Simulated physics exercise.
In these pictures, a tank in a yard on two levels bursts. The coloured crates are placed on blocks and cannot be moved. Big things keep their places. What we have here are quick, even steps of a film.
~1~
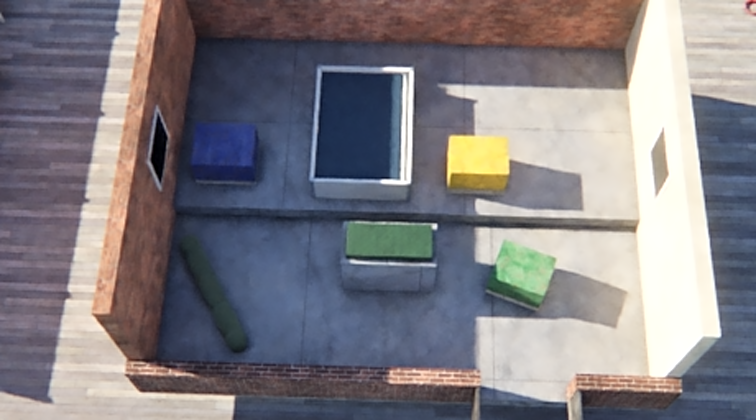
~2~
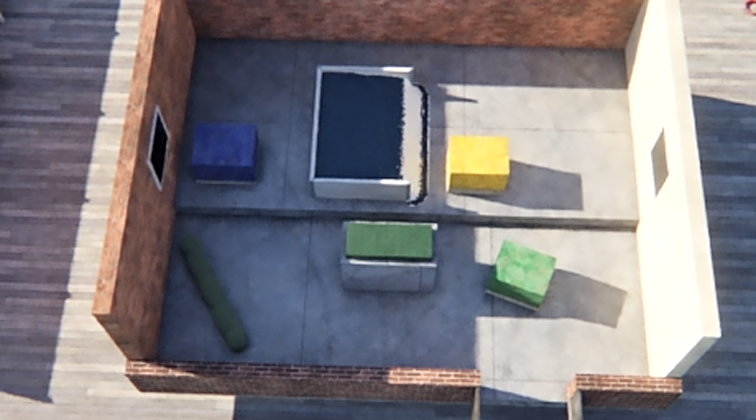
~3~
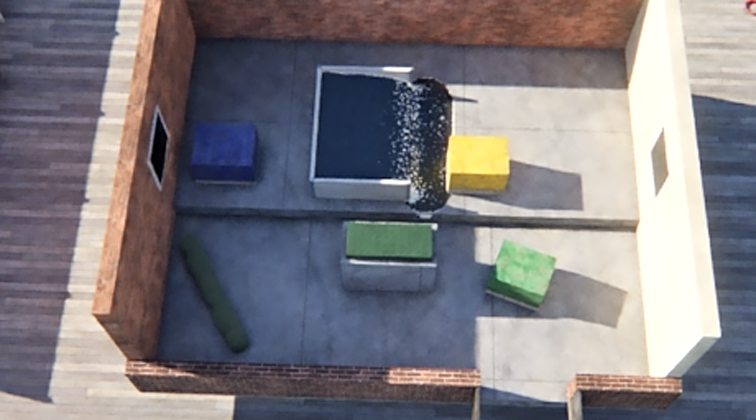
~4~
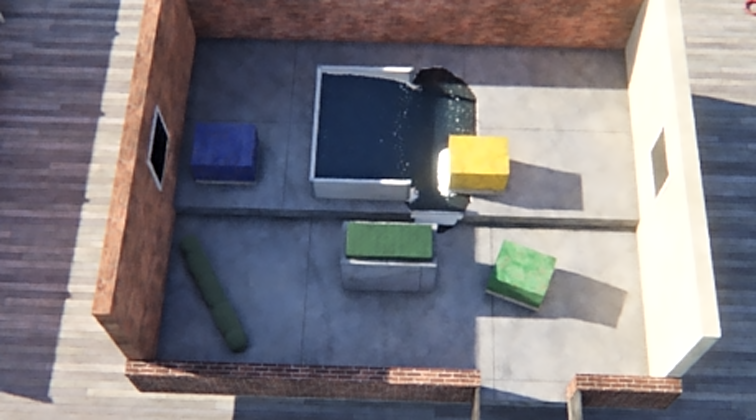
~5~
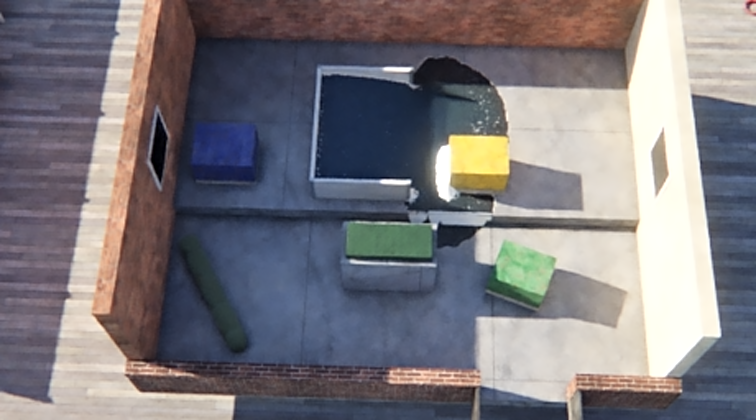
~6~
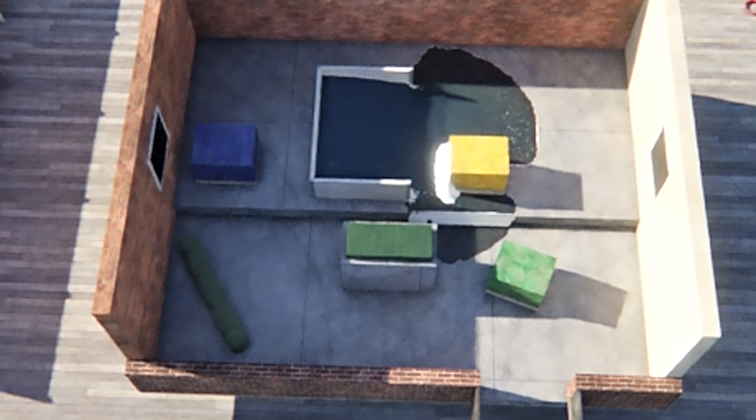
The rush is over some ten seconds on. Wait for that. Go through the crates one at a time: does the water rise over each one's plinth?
One by one: Yellow crate: Becomes wet, blue crate: Remains dry, green crate: Becomes wet.
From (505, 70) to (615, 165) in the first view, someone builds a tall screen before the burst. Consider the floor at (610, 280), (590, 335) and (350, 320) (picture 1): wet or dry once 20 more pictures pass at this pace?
As listed: Under water, wet, no water.
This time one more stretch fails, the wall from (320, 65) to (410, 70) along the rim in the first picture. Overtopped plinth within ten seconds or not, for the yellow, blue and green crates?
Then the yellow crate is untouched, the blue crate gets flooded and the green crate is untouched.
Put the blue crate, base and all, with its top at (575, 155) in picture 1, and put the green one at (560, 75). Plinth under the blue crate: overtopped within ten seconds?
Well, the blue one goes wet in the end.
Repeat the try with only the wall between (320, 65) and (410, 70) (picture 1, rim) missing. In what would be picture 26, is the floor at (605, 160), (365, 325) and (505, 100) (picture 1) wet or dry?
Soaked / unwetted / soaked.
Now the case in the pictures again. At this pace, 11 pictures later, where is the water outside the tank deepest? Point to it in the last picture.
Check roughly (618, 49).
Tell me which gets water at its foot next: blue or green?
It's the green one.
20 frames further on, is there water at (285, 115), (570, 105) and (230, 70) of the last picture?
Status by point, in sequence: Unwetted; waterlogged; unwetted.
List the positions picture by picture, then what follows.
Still water in the water tank at (363, 126), in the first picture.
Water pours out at (408, 138) and has run to (417, 199), in the second picture.
The front is at (432, 206), out from the gap at (408, 138), in the third picture.
Water pours out at (408, 139) and has run to (450, 214), in the fourth picture.
Water pours out at (408, 139) and has run to (483, 215), in the fifth picture.
The front is at (526, 104), out from the gap at (408, 139), in the sixth picture.
A moment on, water covers 25 % of the floor; the yellow crate water round its plinth, the blue crate not reached, the green crate water round its plinth.
Next, water covers 40 % of the floor; the yellow crate water round its plinth, the blue crate not reached, the green crate water round its plinth.
Then, water covers 45 % of the floor; the yellow crate water round its plinth, the blue crate not reached, the green crate water round its plinth.
Later, water covers 60 % of the floor; the yellow crate water round its plinth, the blue crate not reached, the green crate water round its plinth.
In the end, water covers 80 % of the floor; the yellow crate was topped, the blue crate stayed above the water, the green crate was topped.
